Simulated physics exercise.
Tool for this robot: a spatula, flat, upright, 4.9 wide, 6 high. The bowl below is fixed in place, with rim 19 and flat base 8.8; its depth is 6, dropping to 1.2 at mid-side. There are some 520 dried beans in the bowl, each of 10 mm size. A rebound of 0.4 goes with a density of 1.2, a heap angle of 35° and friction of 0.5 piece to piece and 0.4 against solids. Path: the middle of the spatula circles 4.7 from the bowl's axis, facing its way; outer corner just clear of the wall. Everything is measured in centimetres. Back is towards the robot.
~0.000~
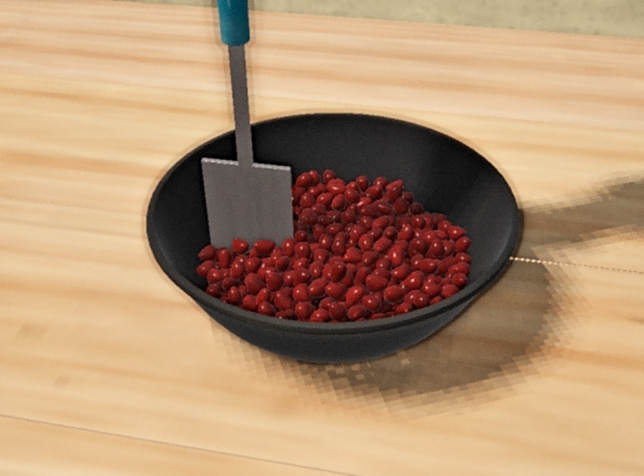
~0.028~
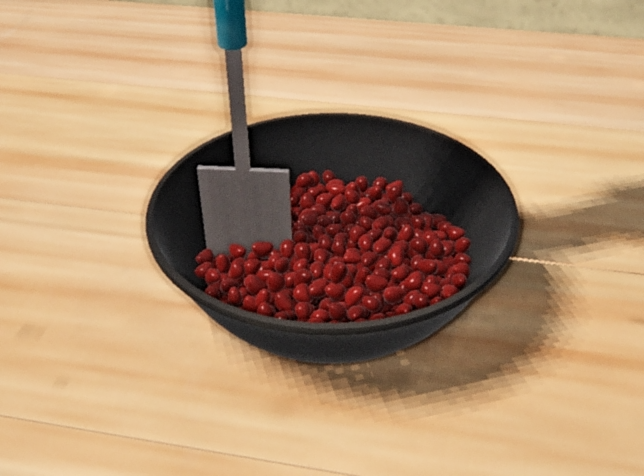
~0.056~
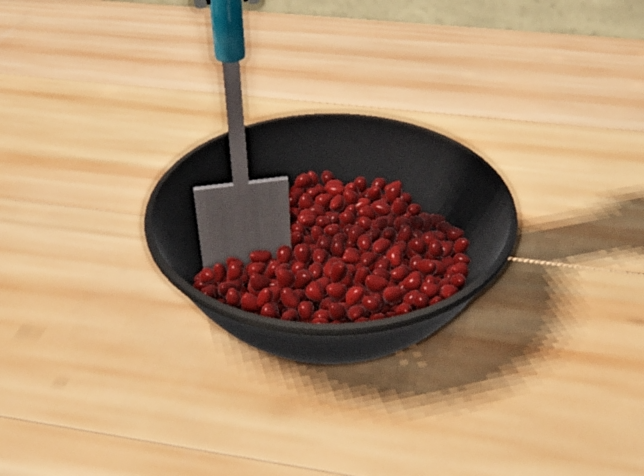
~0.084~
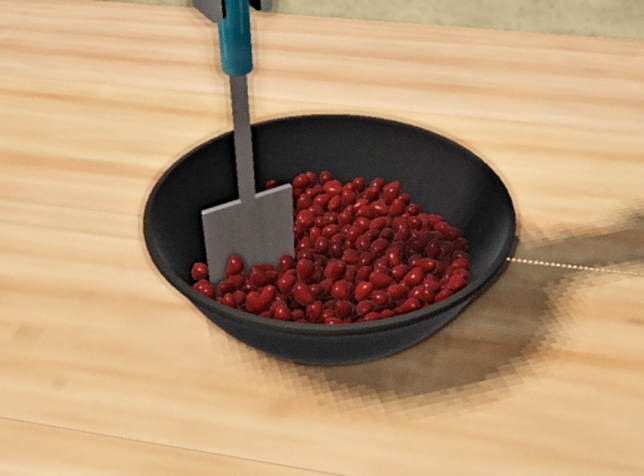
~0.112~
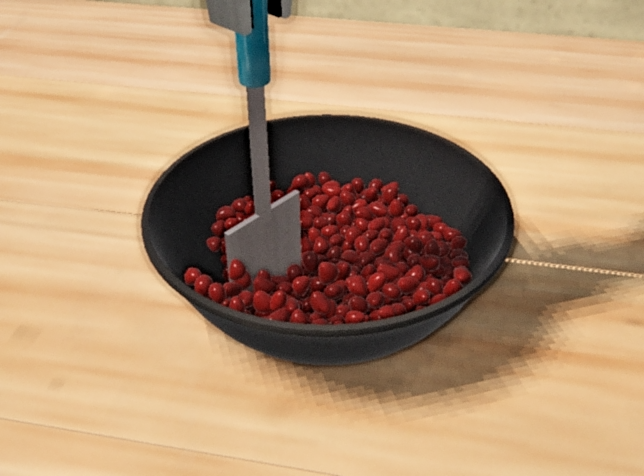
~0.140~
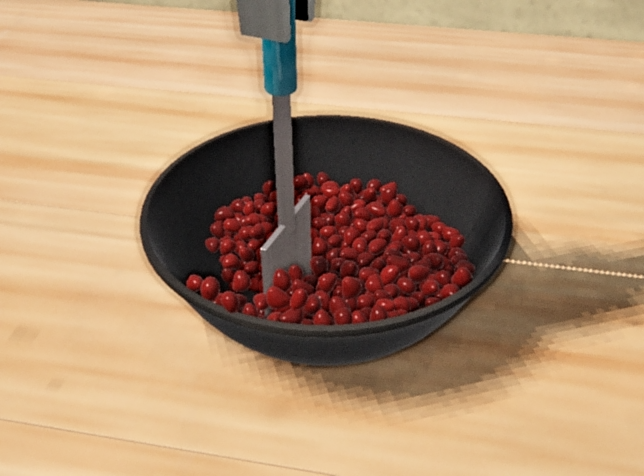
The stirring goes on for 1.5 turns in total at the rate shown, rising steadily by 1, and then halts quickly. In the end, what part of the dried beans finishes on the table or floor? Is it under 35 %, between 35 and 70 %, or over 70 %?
Under 35 %.
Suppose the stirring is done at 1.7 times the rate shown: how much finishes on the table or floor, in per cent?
Close to 40 in a hundred.
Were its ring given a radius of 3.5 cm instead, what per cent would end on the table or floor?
Near 10 %.
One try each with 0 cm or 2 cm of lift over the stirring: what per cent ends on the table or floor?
Close to 30 percent and close to 15 percent.
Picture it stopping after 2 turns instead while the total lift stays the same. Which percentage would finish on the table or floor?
Roughly 30 per cent.
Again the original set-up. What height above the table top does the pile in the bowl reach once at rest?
6.0 cm, give or take.
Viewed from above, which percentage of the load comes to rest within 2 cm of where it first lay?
Roughly 10 percent.
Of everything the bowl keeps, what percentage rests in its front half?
About 45 %.
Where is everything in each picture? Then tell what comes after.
The first frame shows the spatula neck at (244, 139), 0° round; upper third of the load around (339, 247), from x 205 to 465, top at y 180; 523 in the bowl.
The second frame shows the spatula neck at (241, 144), 6° round; upper third of the load around (337, 251), from x 205 to 460, top at y 180.
The third frame shows the spatula neck at (239, 158), 23° round; upper third of the load around (334, 261), from x 205 to 460, top at y 180.
The fourth frame shows the spatula neck at (246, 173), 41° round; upper third of the load around (332, 273), from x 200 to 460, top at y 180.
The fifth frame shows the spatula neck at (261, 186), 60° round; upper third of the load around (334, 283), from x 195 to 465, top at y 180.
The sixth frame shows the spatula neck at (285, 195), 78° round; upper third of the load around (346, 286), from x 195 to 465, top at y 180; 523 in the bowl.
After 0.42 s, 257° round, highest piece 8 above the table; 467 in the bowl, 32 on the table or floor, 24 in flight or on the tool.
After 0.69 s, 77° round, highest piece 8 above the table; 418 in the bowl, 93 on the table or floor, 12 in flight or on the tool.
After 1.03 s, 180° round, highest piece 6 above the table; 399 in the bowl, 124 on the table or floor.
After 1.73 s, 180° round, highest piece 6 above the table; 399 in the bowl, 124 on the table or floor.
In the end, 399 in the bowl, 124 on the table or floor. That is 24 % on the table or floor.
